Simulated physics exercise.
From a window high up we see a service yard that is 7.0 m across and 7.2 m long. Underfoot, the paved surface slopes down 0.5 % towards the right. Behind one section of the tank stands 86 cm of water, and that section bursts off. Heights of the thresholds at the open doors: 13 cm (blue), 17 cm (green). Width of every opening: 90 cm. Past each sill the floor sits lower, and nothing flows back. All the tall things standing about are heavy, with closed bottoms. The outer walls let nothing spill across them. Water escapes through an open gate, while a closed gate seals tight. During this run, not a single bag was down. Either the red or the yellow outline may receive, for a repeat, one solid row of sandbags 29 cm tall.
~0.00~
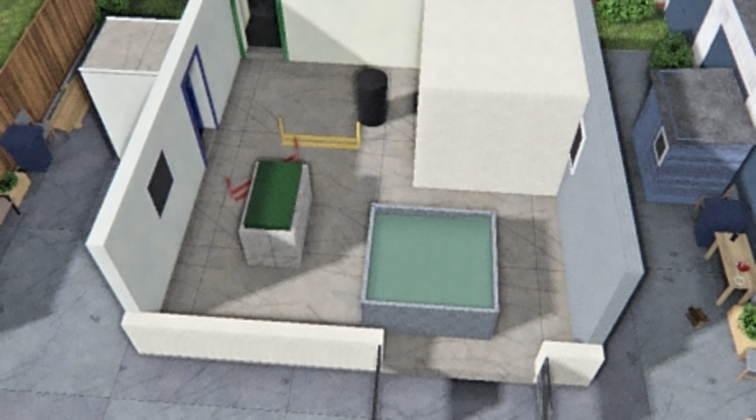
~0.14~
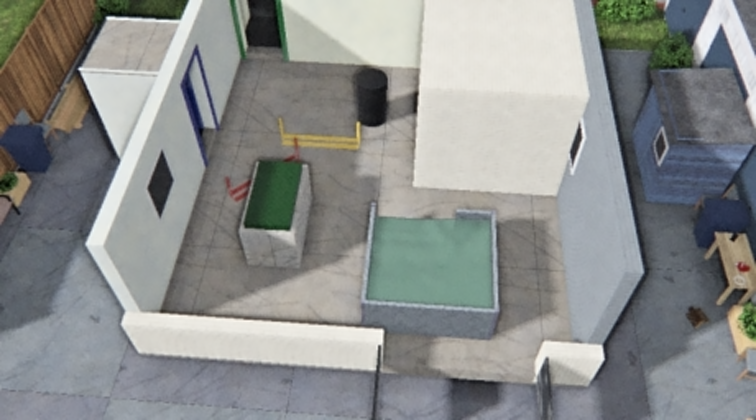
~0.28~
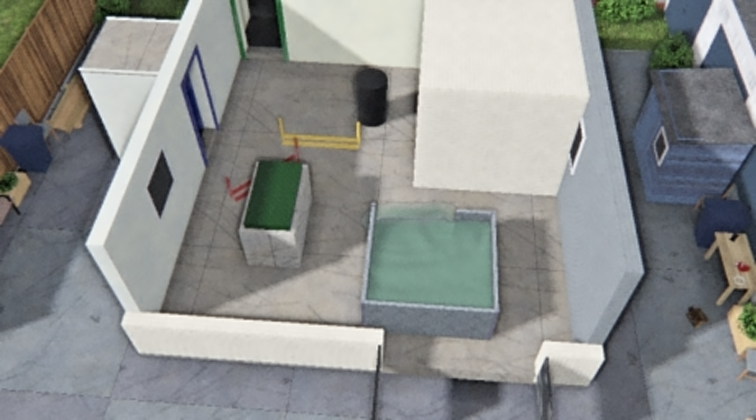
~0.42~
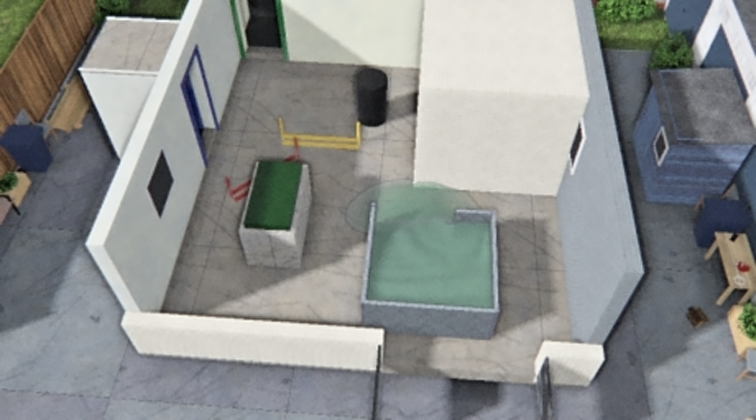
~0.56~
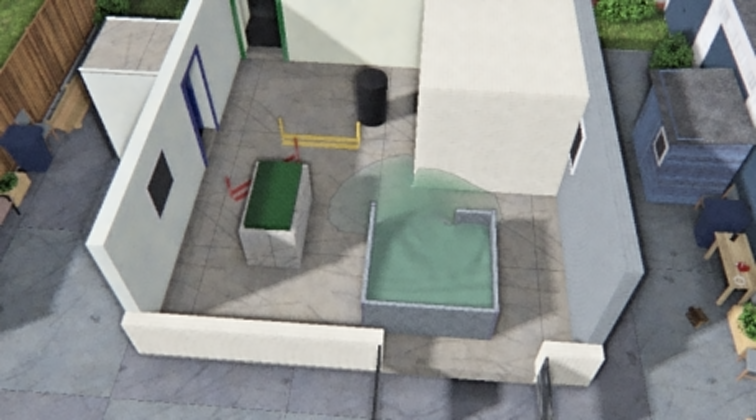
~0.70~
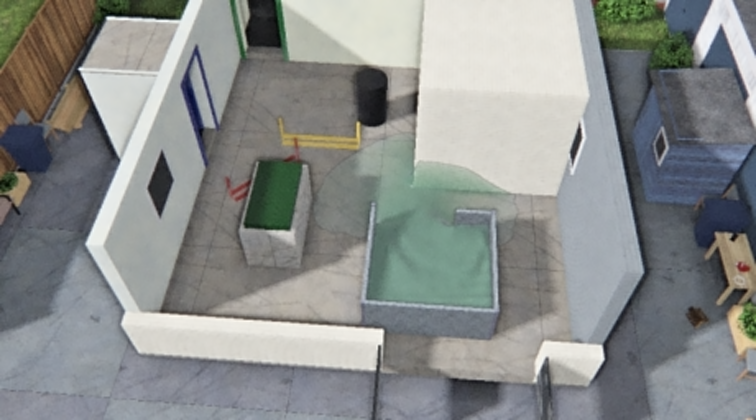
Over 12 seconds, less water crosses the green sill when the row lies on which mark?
On the yellow one.
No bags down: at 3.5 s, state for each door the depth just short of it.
Depth (cm) - blue: 13, green: 32.
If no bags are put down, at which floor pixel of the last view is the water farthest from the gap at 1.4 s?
Look near (386, 71) in the last picture.
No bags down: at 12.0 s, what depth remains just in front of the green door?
Some 7.0 cm.
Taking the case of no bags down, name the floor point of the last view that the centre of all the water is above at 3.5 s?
I'd say somewhere about (388, 190).
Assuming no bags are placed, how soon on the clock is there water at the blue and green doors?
Times - blue 2.6 s, green 2.0 s.
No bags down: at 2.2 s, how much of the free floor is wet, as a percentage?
I'd guess around 55 in a hundred.
After 1.4 s water covers 30 % of the floor and is deepest (55 cm) near (427, 194) in the run without bags; in at the green door, 0 L with no bags, 0 L with the row on red, 0 L on yellow.
After 2.2 s water covers 55 % of the floor and is deepest (40 cm) near (427, 194) in the run without bags; in at the green door, 0 L with no bags, 0 L with the row on red, 0 L on yellow.
After 3.5 s water covers 70 % of the floor and is deepest (32 cm) near (275, 75) in the run without bags; in at the green door, 47 L with no bags, 77 L with the row on red, 1 L on yellow.
After 7.0 s water covers 85 % of the floor and is deepest (18 cm) near (415, 105) in the run without bags; in at the green door, 99 L with no bags, 116 L with the row on red, 9 L on yellow.
After 12.0 s water covers 100 % of the floor and is deepest (14 cm) near (323, 346) in the run without bags; in at the green door, 99 L with no bags, 116 L with the row on red, 9 L on yellow.
